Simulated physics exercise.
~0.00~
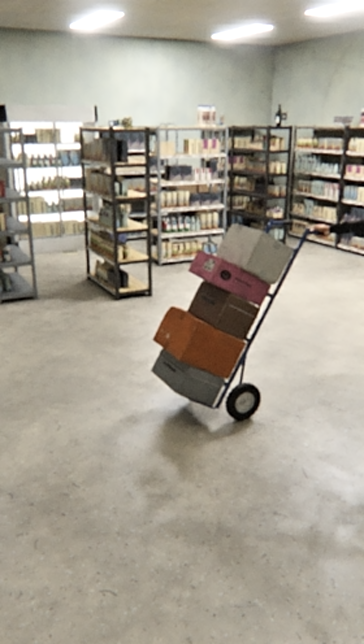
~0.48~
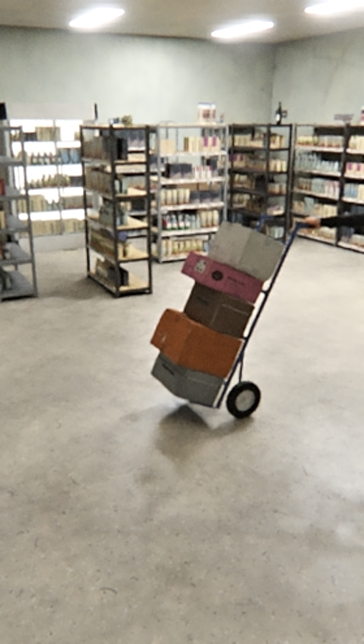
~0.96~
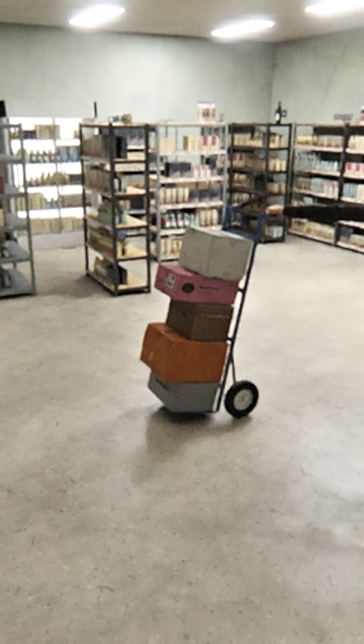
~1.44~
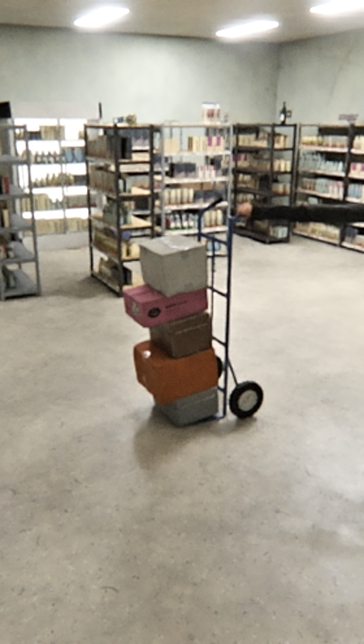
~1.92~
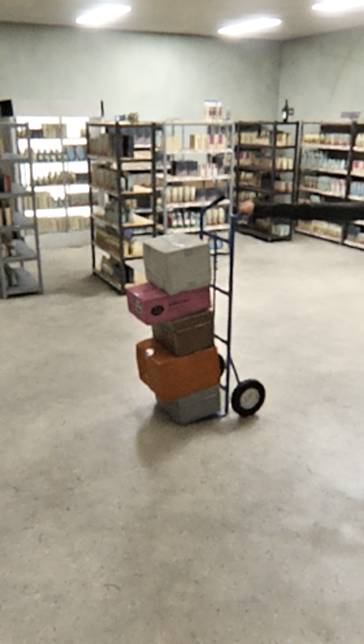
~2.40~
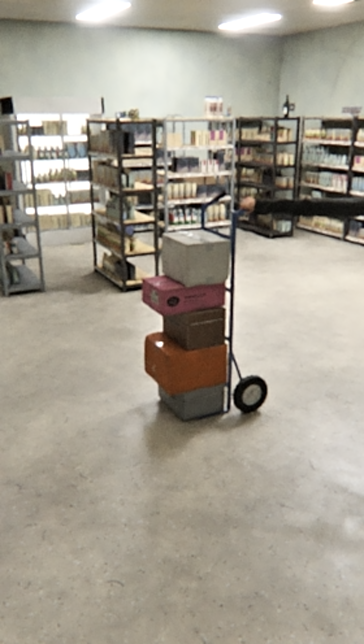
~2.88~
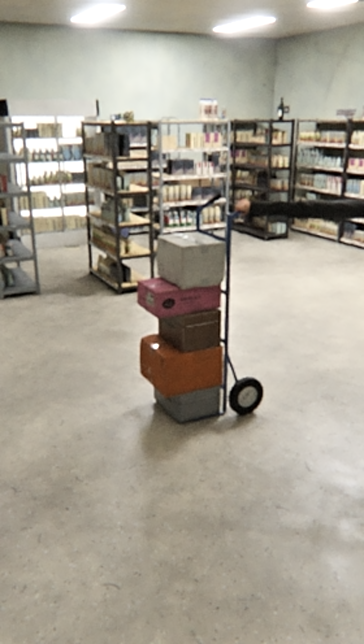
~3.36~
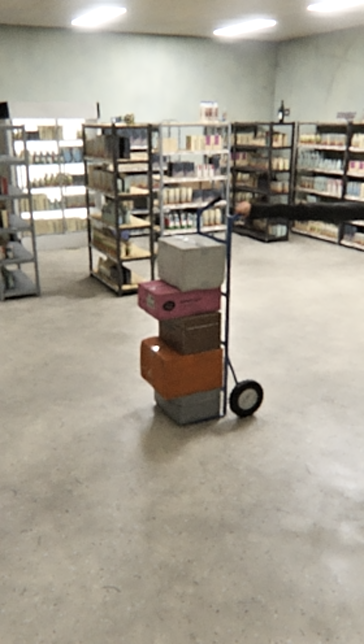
An arm swings a tilted sack truck upright, and its five stacked boxes stay on.
